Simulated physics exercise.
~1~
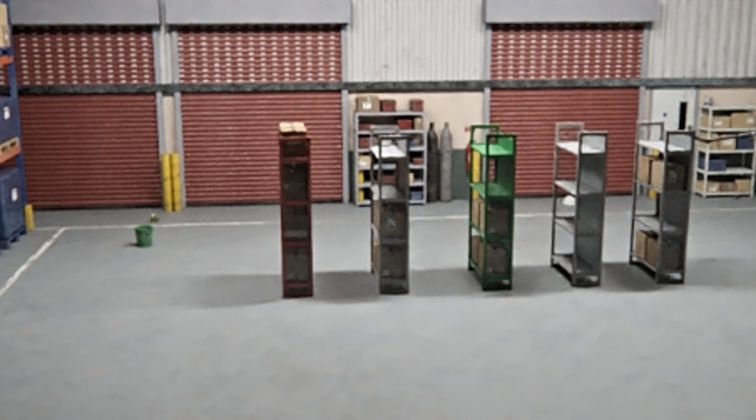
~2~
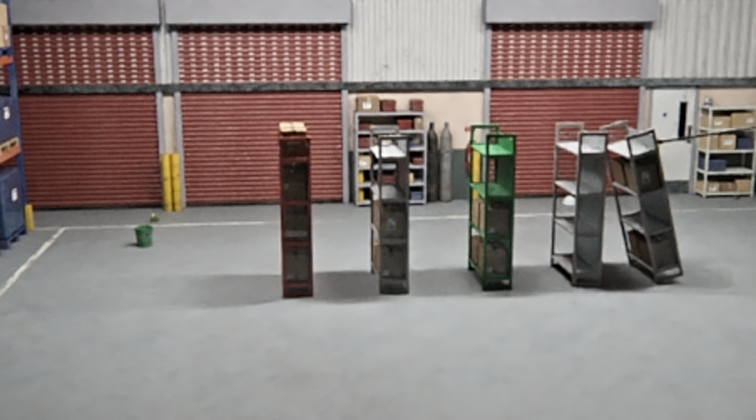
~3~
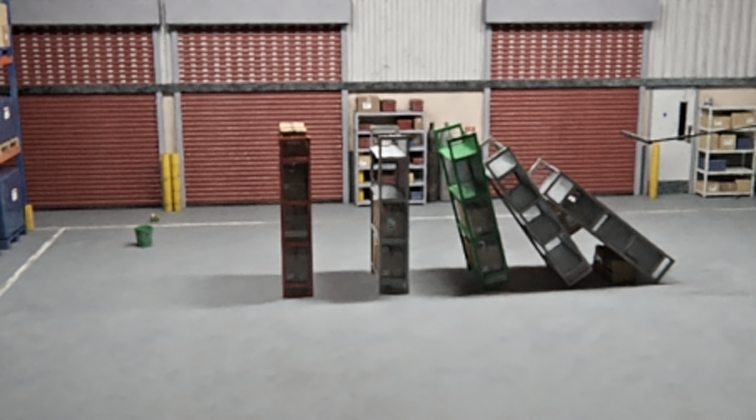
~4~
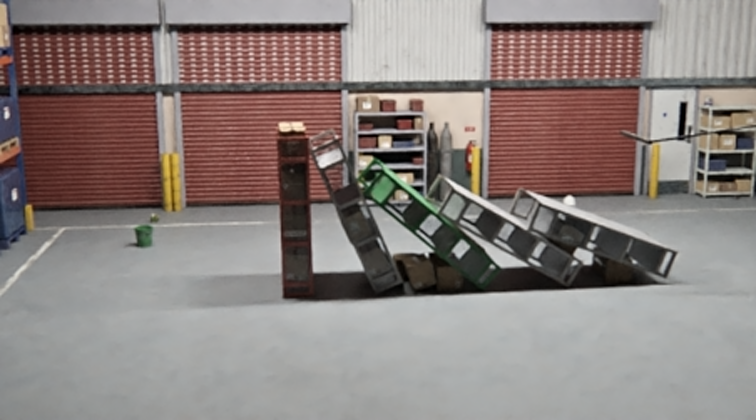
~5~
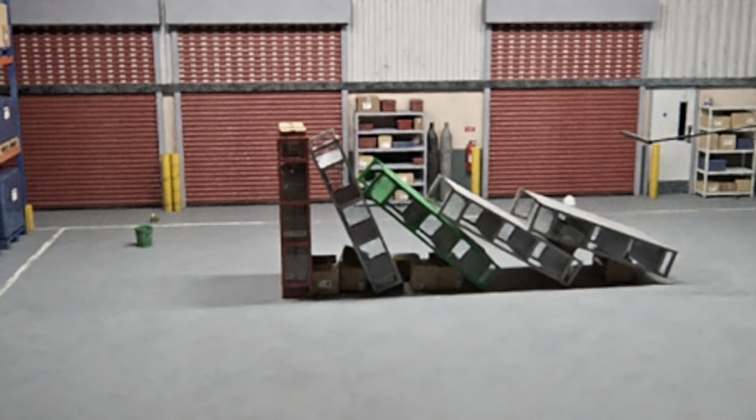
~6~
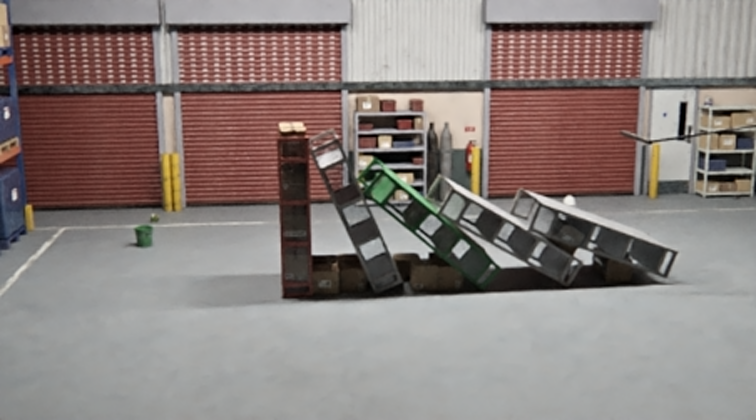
A pole pushed the rightmost of five loaded shelving racks to the left, and it toppled into the next, knocking over the green one and another beyond it. Boxes spilled out, and the leaning racks came to rest against the red one, which stayed upright.
